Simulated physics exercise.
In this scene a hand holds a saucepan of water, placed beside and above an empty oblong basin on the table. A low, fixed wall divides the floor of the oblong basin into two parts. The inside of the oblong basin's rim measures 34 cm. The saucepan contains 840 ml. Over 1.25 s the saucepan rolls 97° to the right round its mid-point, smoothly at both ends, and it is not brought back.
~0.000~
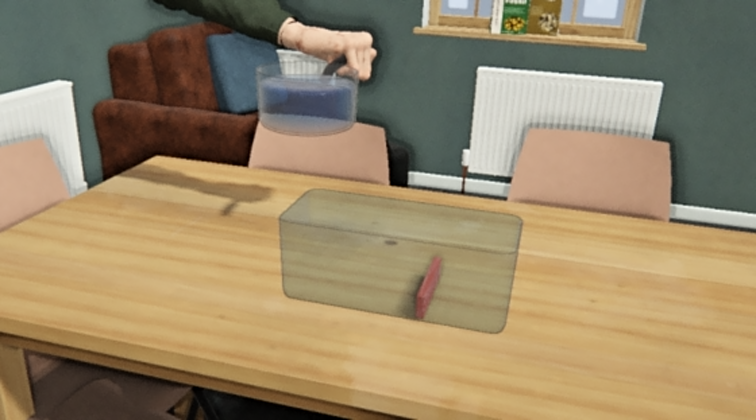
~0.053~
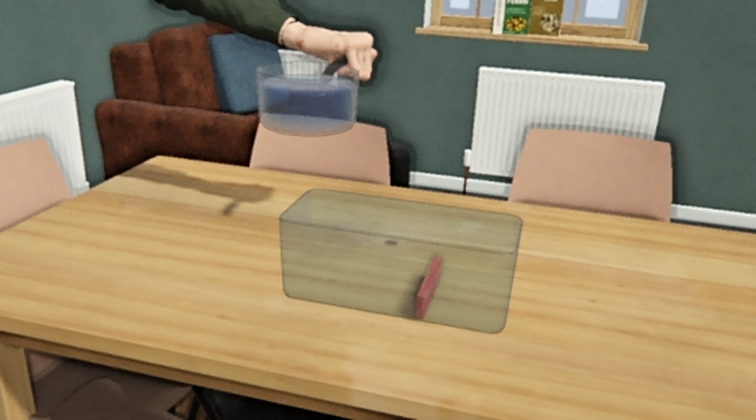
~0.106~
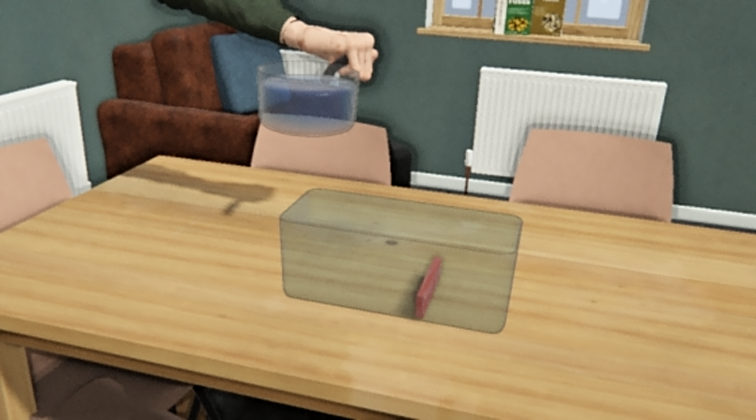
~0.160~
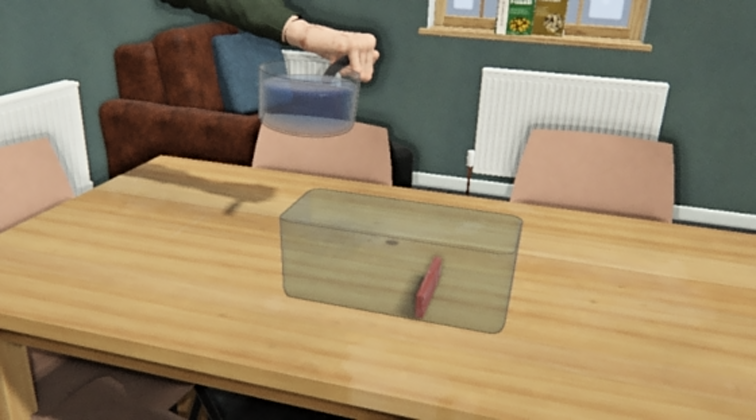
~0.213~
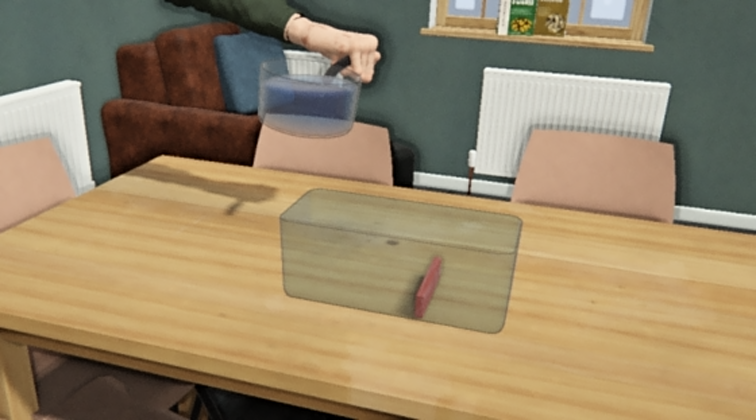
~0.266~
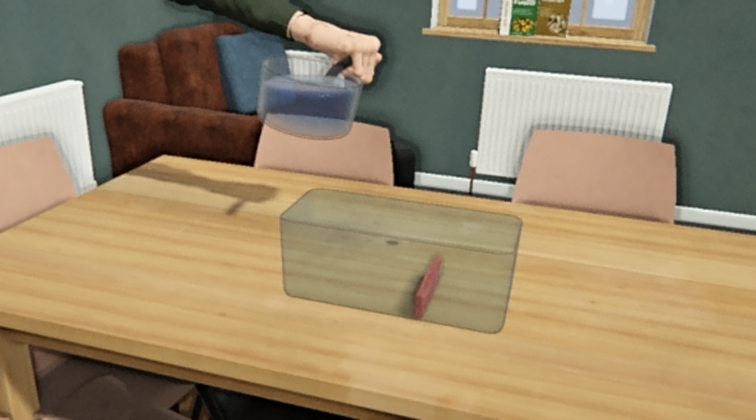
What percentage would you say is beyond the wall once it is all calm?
I would put it at about 5 per cent.
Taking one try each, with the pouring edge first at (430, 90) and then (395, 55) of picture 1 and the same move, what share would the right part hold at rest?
I'd say 70 percent on the first go, 60 percent on the next.
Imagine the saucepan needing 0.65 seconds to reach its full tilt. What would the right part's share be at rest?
Result under that change: Approx. 10 %.
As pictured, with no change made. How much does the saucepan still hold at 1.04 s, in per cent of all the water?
Around 18 percent of it.
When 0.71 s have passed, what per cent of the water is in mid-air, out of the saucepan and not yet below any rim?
Near 26 per cent at that time.
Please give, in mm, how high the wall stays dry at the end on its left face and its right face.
Near 10 mm for the left and near 34 mm for the right.
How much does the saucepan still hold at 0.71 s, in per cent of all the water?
About 70 per cent.
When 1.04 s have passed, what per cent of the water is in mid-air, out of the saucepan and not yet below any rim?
Close to 16 per cent.
By 0.71 s the tilt is 59° and 69 per cent is still to pour, 5 is left of the wall and 0 right of it.
By 1.04 s the tilt is 90° and 18 per cent is still to pour, 65 is left of the wall and 2 right of it.
By 1.38 s the tilt is 97° and 3 per cent is still to pour, 89 is left of the wall and 5 right of it.
By 1.75 s the tilt is 97° and 0 per cent is still to pour, 93 is left of the wall and 5 right of it.
At rest 94 per cent lies left of the wall, 5 right of it and 1 outside.
